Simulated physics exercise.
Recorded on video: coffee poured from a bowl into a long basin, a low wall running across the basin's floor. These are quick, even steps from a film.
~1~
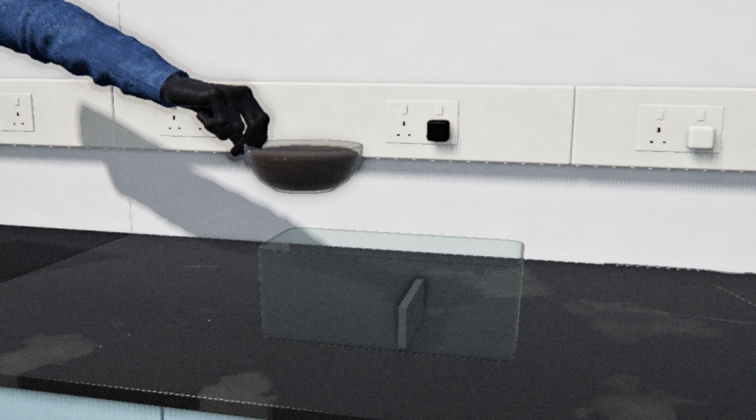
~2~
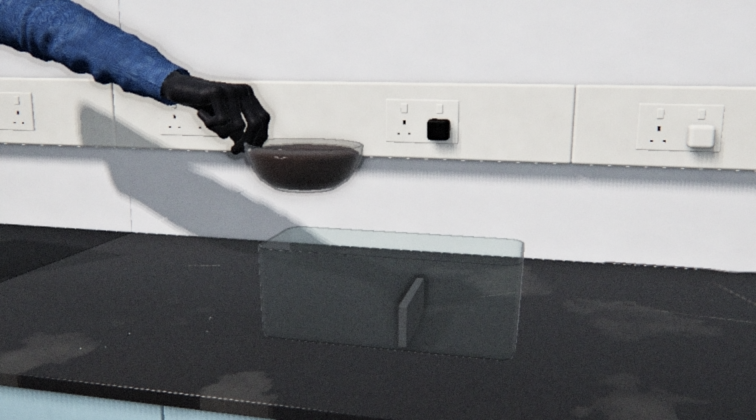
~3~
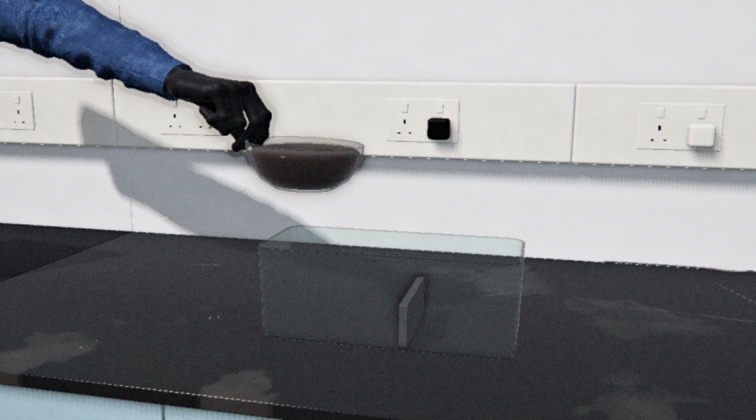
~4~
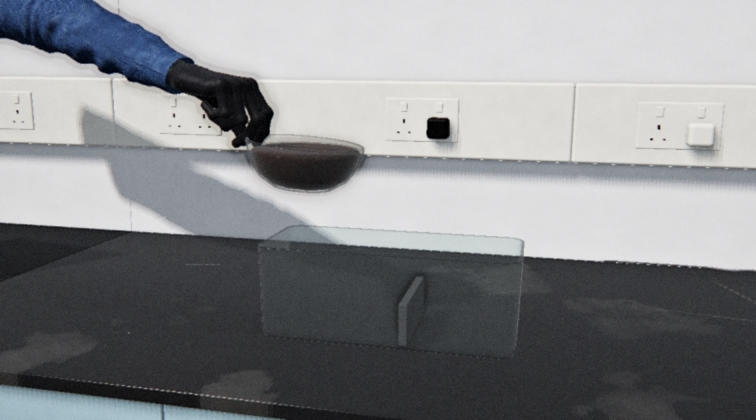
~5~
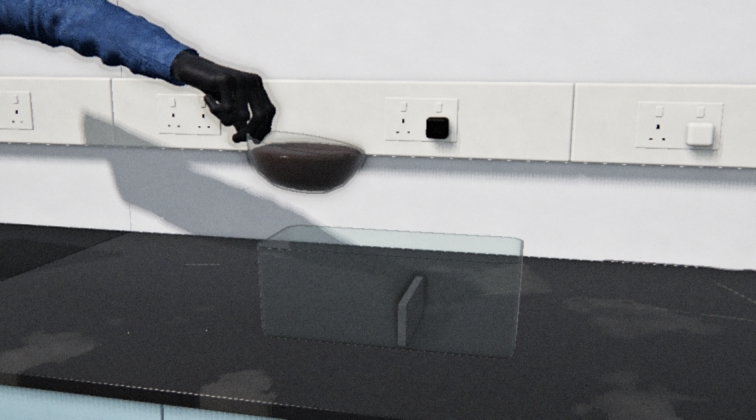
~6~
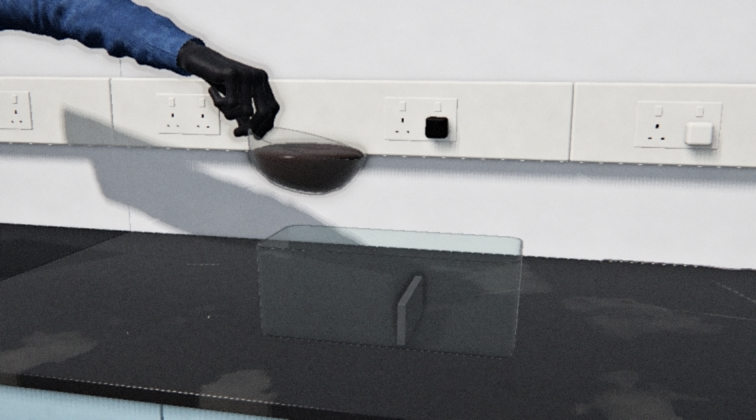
We see a dark-gloved hand in a blue sleeve holding a clear bowl of dark brown liquid above a long transparent basin with a low wall inside, then gradually tilting the bowl slightly to the right.
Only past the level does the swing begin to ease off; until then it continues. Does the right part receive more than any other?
No - the most liquid is found in the left area.
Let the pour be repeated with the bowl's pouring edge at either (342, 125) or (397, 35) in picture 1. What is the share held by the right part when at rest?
Near 5 % and 90 %.
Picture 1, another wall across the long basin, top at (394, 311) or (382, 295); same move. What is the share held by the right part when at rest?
Result: 60 % first, 75 % second.
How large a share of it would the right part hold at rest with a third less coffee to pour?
0 %.
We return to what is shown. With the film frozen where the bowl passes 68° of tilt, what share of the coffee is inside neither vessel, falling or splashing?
About 25 per cent.
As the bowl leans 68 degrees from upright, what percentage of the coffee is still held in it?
Still holding around 25 %, give or take.
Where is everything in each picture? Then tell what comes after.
In the first picture, tilt 0°; pouring edge (360, 148); surface from (254, 150) to (359, 153); the long basin's rim runs from (274, 239) to (522, 255); the wall's top is at (412, 294).
In the second picture, tilt 1°; pouring edge (361, 148); surface from (254, 149) to (359, 153).
In the third picture, tilt 2°; pouring edge (362, 149); surface from (255, 148) to (360, 153).
In the fourth picture, tilt 5°; pouring edge (362, 151); surface from (256, 147) to (360, 153).
In the fifth picture, tilt 9°; pouring edge (362, 156); surface from (257, 147) to (362, 153).
In the sixth picture, tilt 14°; pouring edge (362, 161); surface from (258, 148) to (364, 156); 1 per cent is over the edge.
A moment on, the tilt is 68° and 23 per cent is still to pour, 31 is left of the wall and 22 right of it.
Next, the tilt is 103° and 0 per cent is still to pour, 72 is left of the wall and 27 right of it.
Then the tilt is 114° and 0 per cent is still to pour, 72 is left of the wall and 27 right of it.
Later the tilt is 114° and 0 per cent is still to pour, 72 is left of the wall and 27 right of it.
Finally, 72 per cent lies left of the wall, 27 right of it and 1 outside.
